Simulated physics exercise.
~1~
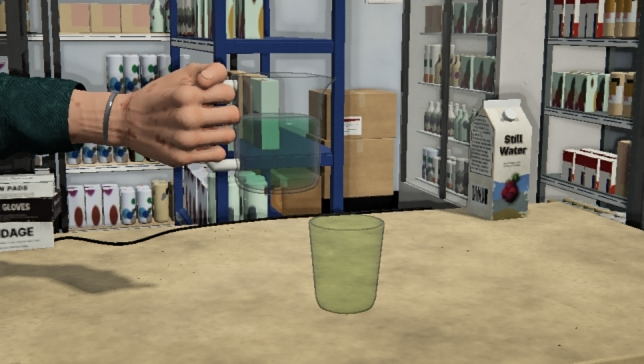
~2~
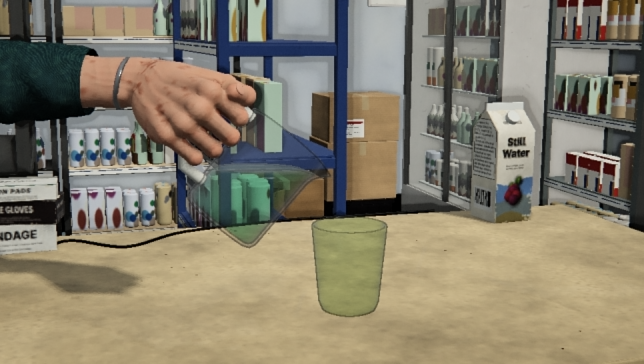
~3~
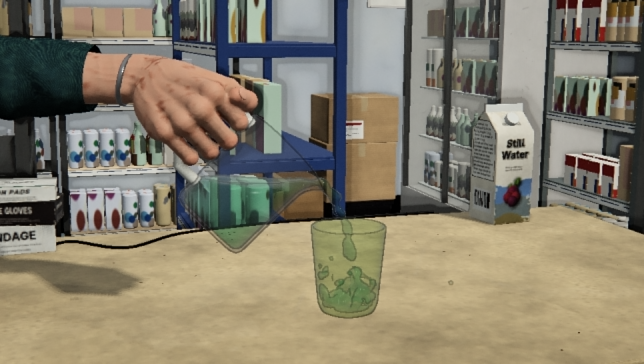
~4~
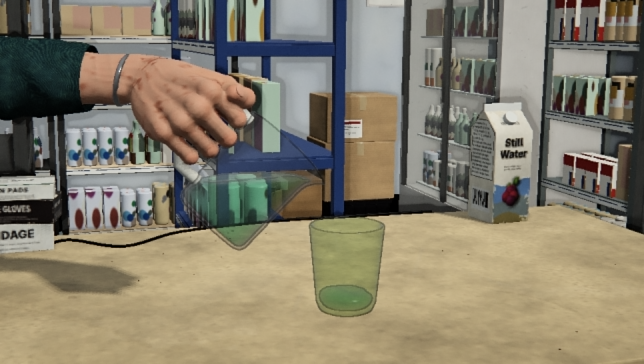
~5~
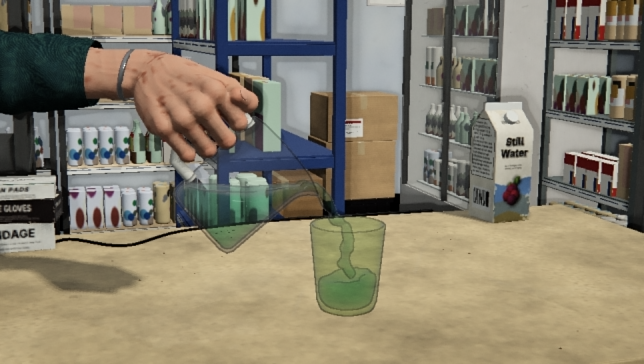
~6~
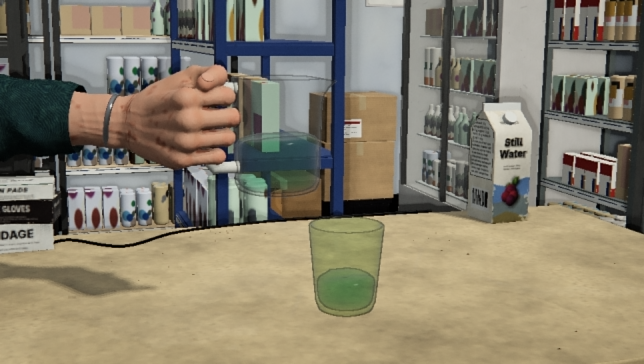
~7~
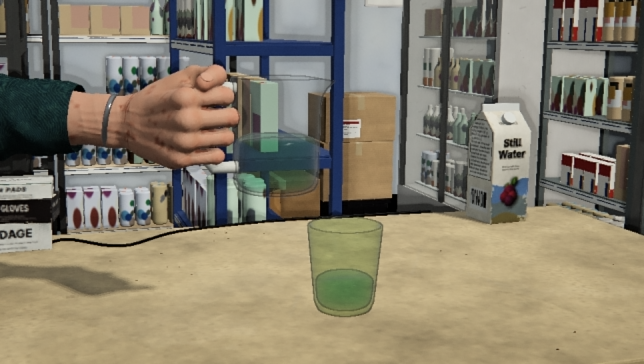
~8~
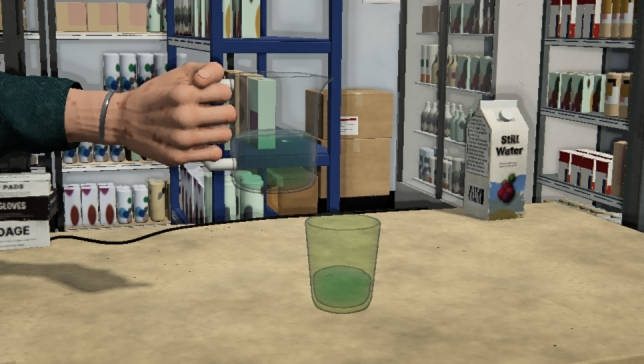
We see a hand hold a clear jug beside an empty tumbler on a worktop, tip it so greenish liquid pours in, ease it back, then tip it further and pour again before levelling it, leaving the tumbler partly filled and the jug still held up.
